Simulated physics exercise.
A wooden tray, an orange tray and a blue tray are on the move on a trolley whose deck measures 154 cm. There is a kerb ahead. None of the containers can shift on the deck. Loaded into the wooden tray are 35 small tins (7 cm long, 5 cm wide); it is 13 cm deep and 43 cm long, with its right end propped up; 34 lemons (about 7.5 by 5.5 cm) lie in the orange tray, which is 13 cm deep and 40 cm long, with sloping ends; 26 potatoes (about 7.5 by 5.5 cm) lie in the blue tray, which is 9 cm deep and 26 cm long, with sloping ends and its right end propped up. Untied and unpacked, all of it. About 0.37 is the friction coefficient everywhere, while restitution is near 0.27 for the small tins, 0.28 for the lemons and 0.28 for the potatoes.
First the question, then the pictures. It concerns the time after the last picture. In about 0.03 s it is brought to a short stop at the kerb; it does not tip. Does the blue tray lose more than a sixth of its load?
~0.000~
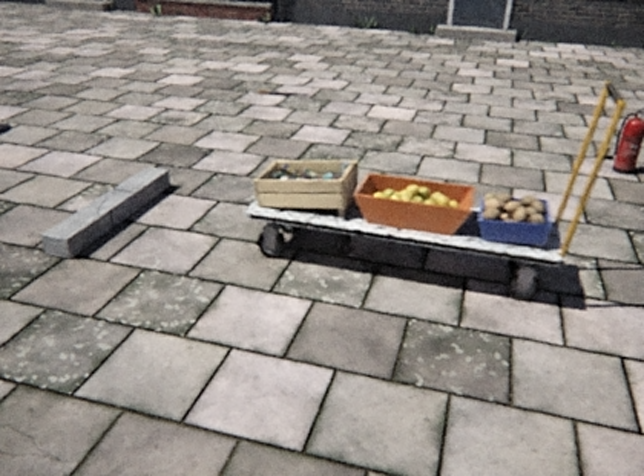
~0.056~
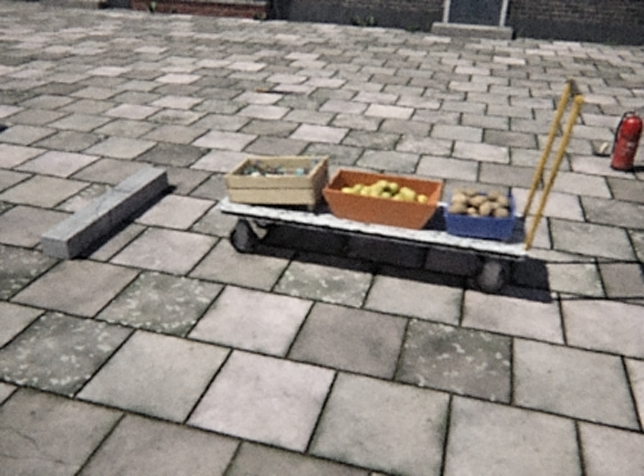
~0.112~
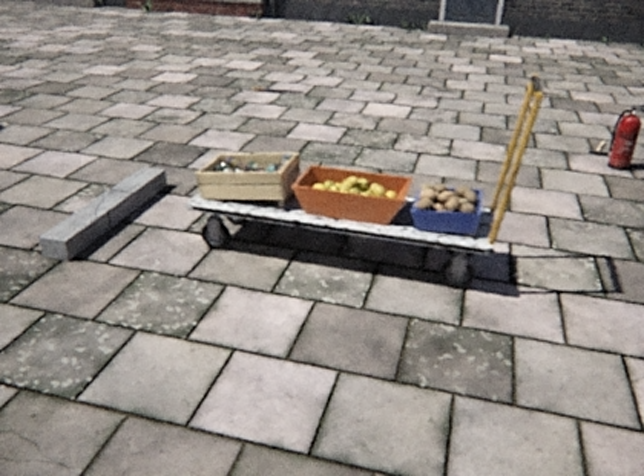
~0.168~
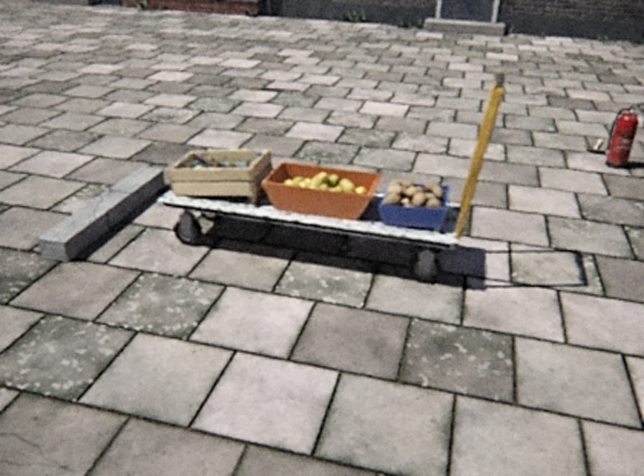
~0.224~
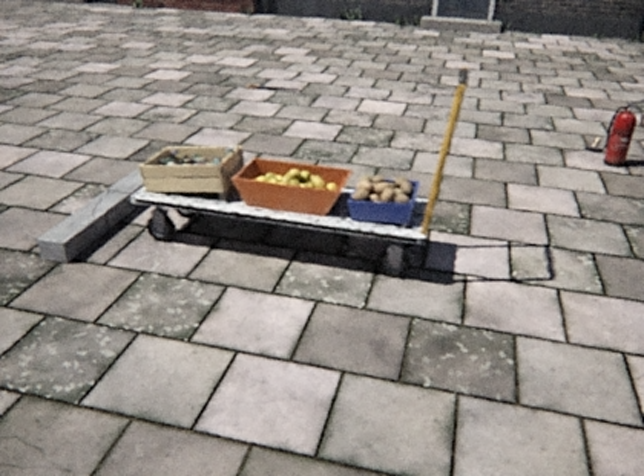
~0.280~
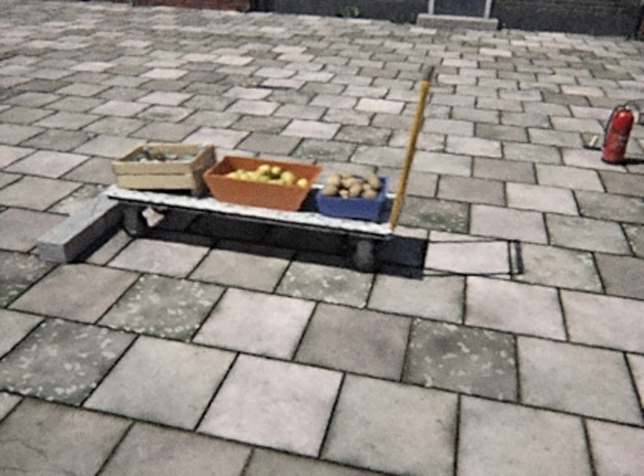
Yes.
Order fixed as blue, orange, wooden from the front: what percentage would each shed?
Wooden tray 10 %, orange tray 10 %, blue tray 40 %.
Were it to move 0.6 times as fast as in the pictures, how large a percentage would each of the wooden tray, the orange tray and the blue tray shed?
Then the wooden tray sheds 0 per cent, the orange tray 0 per cent, and the blue tray 0 per cent.
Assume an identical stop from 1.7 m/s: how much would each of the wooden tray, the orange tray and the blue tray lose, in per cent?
Then the wooden tray sheds 0 per cent of its load, the orange tray 0 per cent, and the blue tray 0 per cent.
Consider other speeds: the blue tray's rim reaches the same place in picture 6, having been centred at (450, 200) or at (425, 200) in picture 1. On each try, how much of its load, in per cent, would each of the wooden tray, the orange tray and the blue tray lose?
Try by try, the wooden tray would lose 0 then 0 per cent, the orange tray 0 then 0 per cent, and the blue tray 0 then 0 per cent.
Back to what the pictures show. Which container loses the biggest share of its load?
The blue tray is the one.
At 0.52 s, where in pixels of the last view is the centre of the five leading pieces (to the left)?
(110, 143).
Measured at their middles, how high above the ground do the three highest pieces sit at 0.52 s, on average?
58 cm.
After 0.30 s, contact.
After 0.40 s, 0 of 35 out of the wooden tray, 0 of 34 out of the orange tray and 2 of 26 out of the blue tray.
After 0.52 s, 0 of 35 out of the wooden tray, 2 of 34 out of the orange tray and 5 of 26 out of the blue tray.
After 0.75 s, 5 of 35 out of the wooden tray, 4 of 34 out of the orange tray and 7 of 26 out of the blue tray.
When it is over (at 1.25 s), 5 of 35 out of the wooden tray, 4 of 34 out of the orange tray and 7 of 26 out of the blue tray. Asked share, 7 of 26, 27 per cent.
